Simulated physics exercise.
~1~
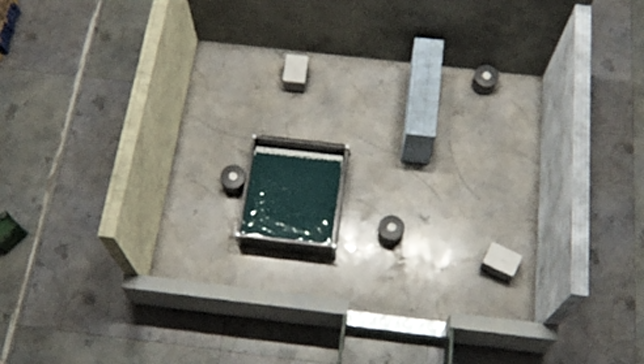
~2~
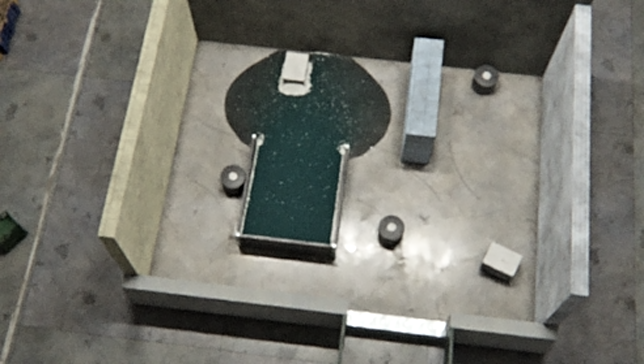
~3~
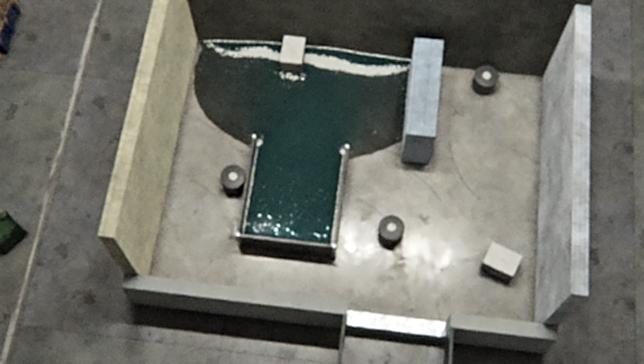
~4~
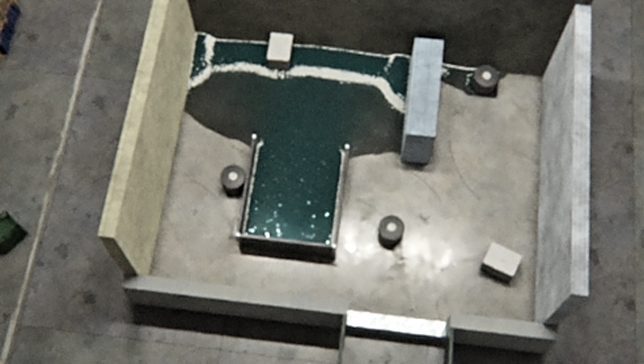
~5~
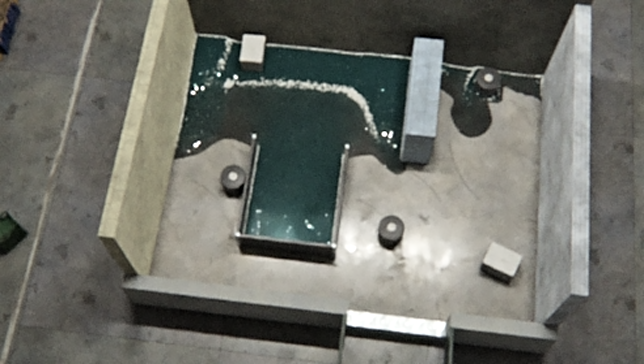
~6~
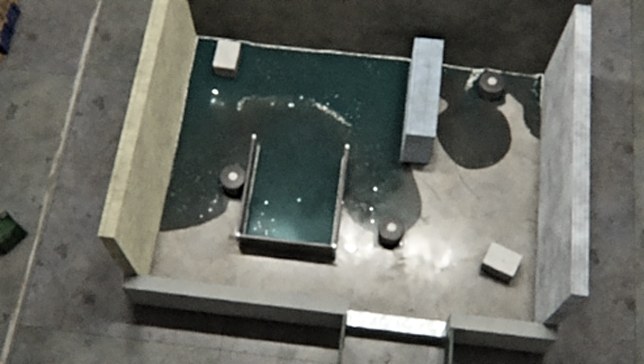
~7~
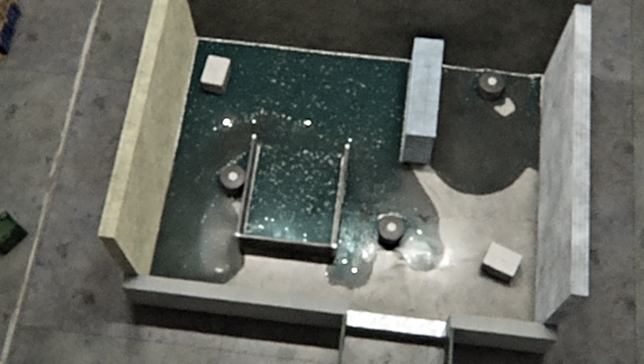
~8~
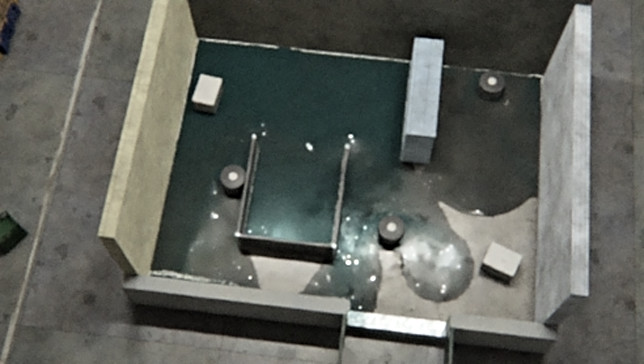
Green water bursts from a tank, spreads across the floor, and carries one pale box left.
